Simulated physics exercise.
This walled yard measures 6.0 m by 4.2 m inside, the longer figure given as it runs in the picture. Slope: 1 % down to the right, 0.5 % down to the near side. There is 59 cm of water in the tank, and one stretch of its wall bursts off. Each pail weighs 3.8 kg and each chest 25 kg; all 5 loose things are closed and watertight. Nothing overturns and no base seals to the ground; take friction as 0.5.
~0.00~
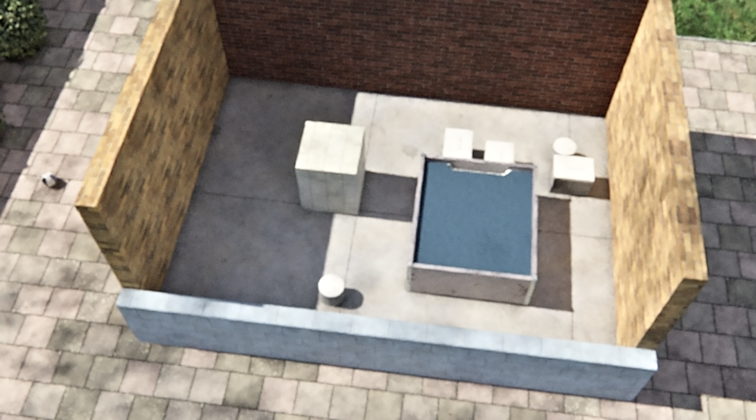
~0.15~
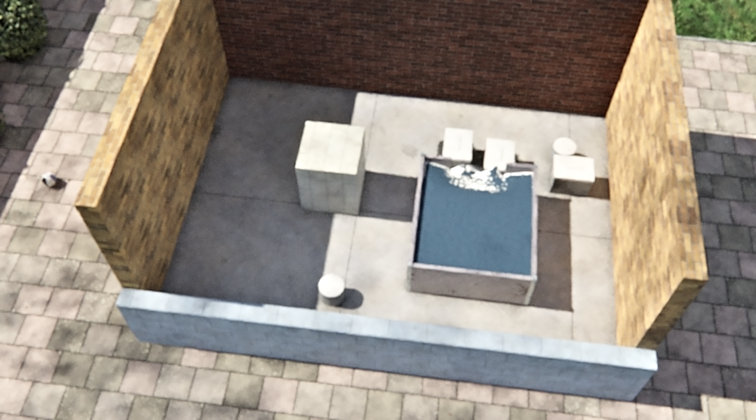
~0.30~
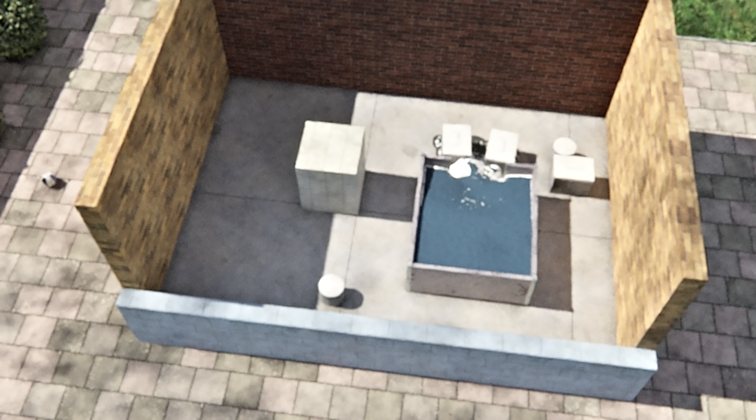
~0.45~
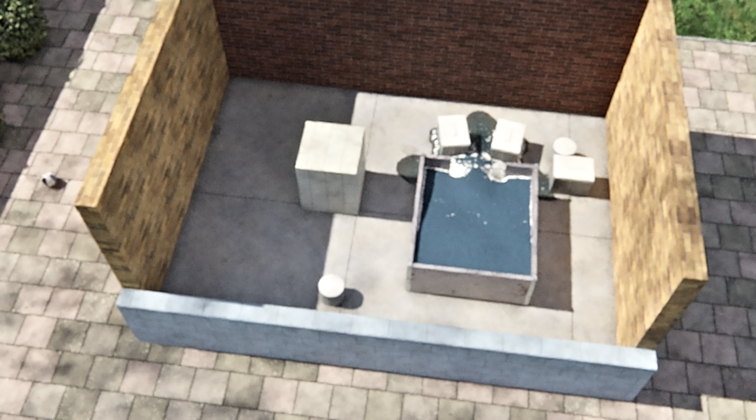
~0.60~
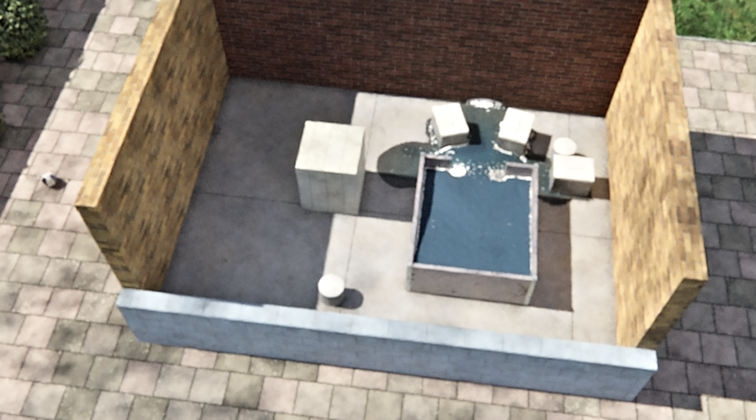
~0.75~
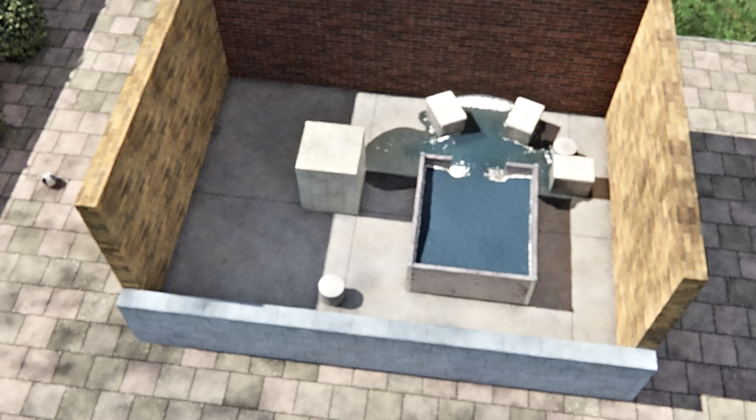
In a walled yard, water pours from a tank's back and pushes two pale boxes apart.
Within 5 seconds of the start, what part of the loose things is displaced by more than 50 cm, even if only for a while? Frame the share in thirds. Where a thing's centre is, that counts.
The tally will land in the highest bracket.
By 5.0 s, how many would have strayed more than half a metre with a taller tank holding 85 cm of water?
With that change, 4 of them.
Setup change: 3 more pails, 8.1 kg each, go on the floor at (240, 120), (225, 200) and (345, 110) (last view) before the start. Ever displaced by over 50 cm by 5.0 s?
Going through them in turn, I'd say not that far, not that far and beyond.
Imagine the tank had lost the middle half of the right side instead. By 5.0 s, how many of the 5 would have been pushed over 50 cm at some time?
Then it comes to 3 of them.
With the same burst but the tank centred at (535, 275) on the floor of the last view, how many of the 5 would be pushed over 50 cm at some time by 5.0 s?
Then the count would be 2.
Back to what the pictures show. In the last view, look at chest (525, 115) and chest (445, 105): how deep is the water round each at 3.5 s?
First roughly 9 cm, second roughly 5 cm.
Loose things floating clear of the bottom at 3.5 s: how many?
The number is 0.
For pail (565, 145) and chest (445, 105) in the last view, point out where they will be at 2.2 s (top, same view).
About (604, 163) for the first and (334, 97) for the second.
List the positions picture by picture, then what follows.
The first frame shows a chest at (499, 157) rests on the ground; a chest at (458, 144), on the bottom; water covers 2.5 m2; 0 of 5 have shifted.
The second frame shows a chest at (500, 154) rests on the ground, 4 cm from its start; a chest at (458, 144) rests on the ground; 2.8 m2 under water; 0 of 5 have shifted.
The third frame shows a chest at (502, 146) rests on the ground, 21 cm from its start; a chest at (457, 139) rests on the ground, 9 cm from its start; 3.1 m2 under water; 2 of 5 have shifted.
The fourth frame shows a chest at (509, 136), on the bottom, 42 cm from its start; a chest at (454, 130), on the bottom, 27 cm from its start; 3.9 m2 under water; 2 of 5 have shifted.
The fifth frame shows a chest at (517, 125) rests on the ground, 66 cm from its start; a chest at (450, 119), on the bottom, 48 cm from its start; 4.8 m2 under water; 2 of 5 have shifted.
The sixth frame shows a chest at (525, 114) rests on the ground, 91 cm from its start; a chest at (446, 107) rests on the ground, 70 cm from its start; water covers 5.7 m2; 2 of 5 have shifted.
After 1.1 s 2 of 5 are over 50 cm from their spots; 0 afloat.
After 2.2 s 3 of 5 are over 50 cm from their spots; 2 afloat.
After 3.5 s 4 of 5 are over 50 cm from their spots; 0 afloat.
After 5.0 s 4 of 5 are over 50 cm from their spots, and 4 have been at some point; 1 afloat.
